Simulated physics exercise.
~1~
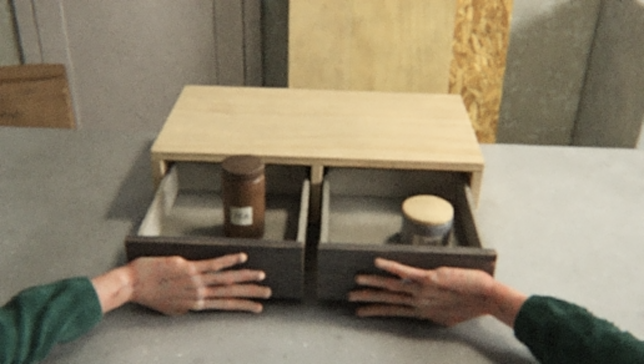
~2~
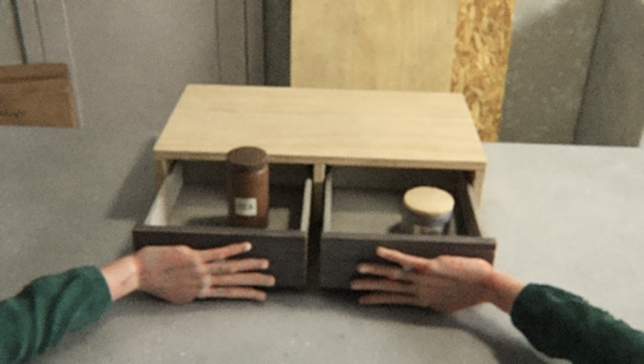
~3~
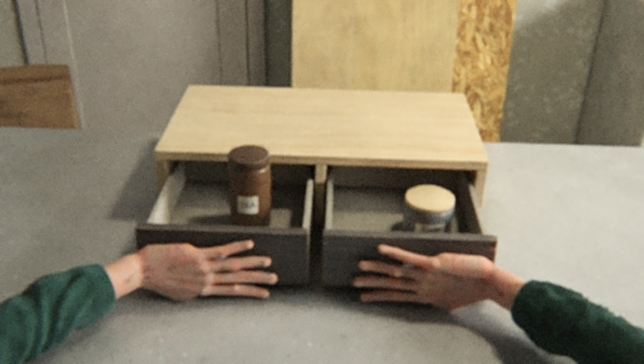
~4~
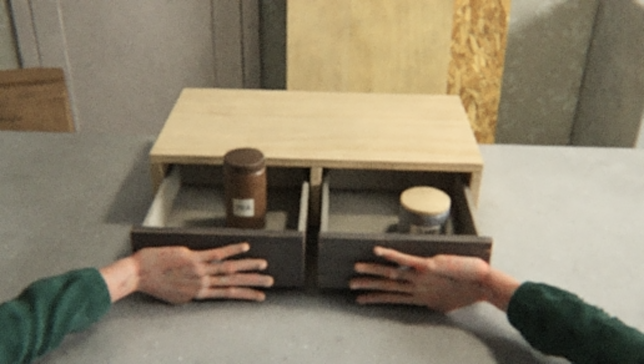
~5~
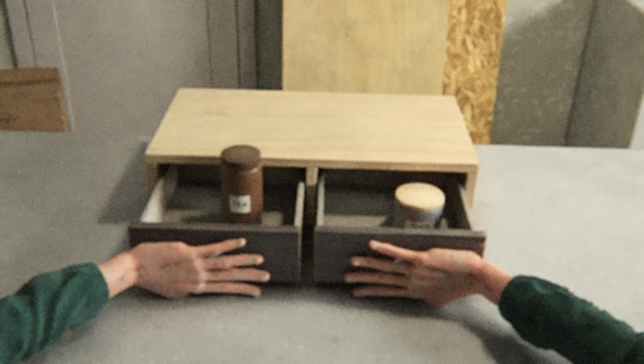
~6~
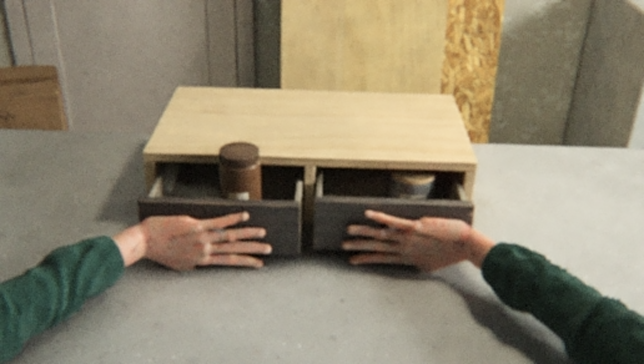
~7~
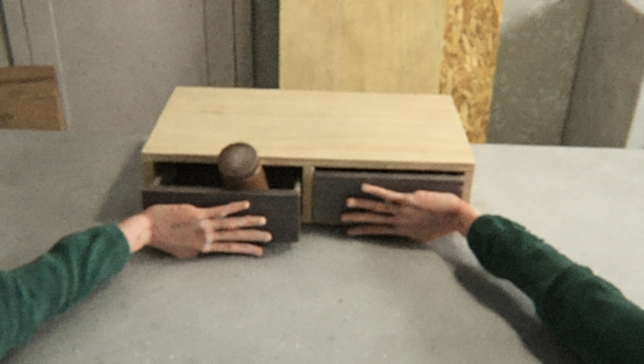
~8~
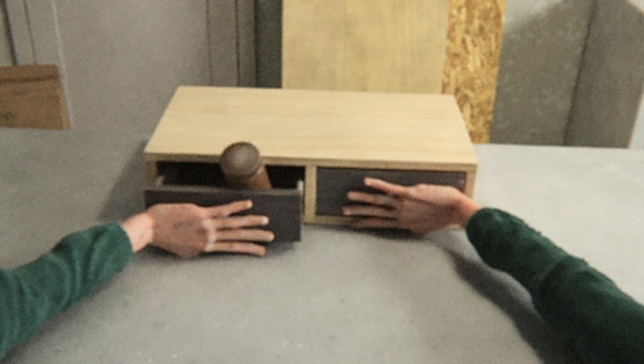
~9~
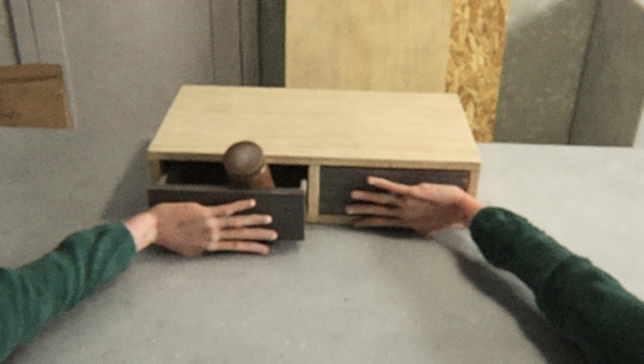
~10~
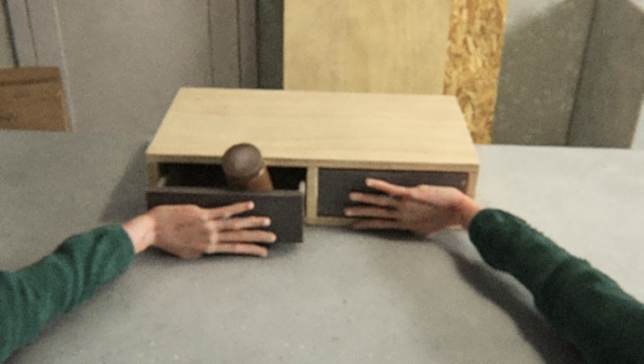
Two hands push both drawers inward; the right shuts, the left stays ajar, its brown jar leaning.
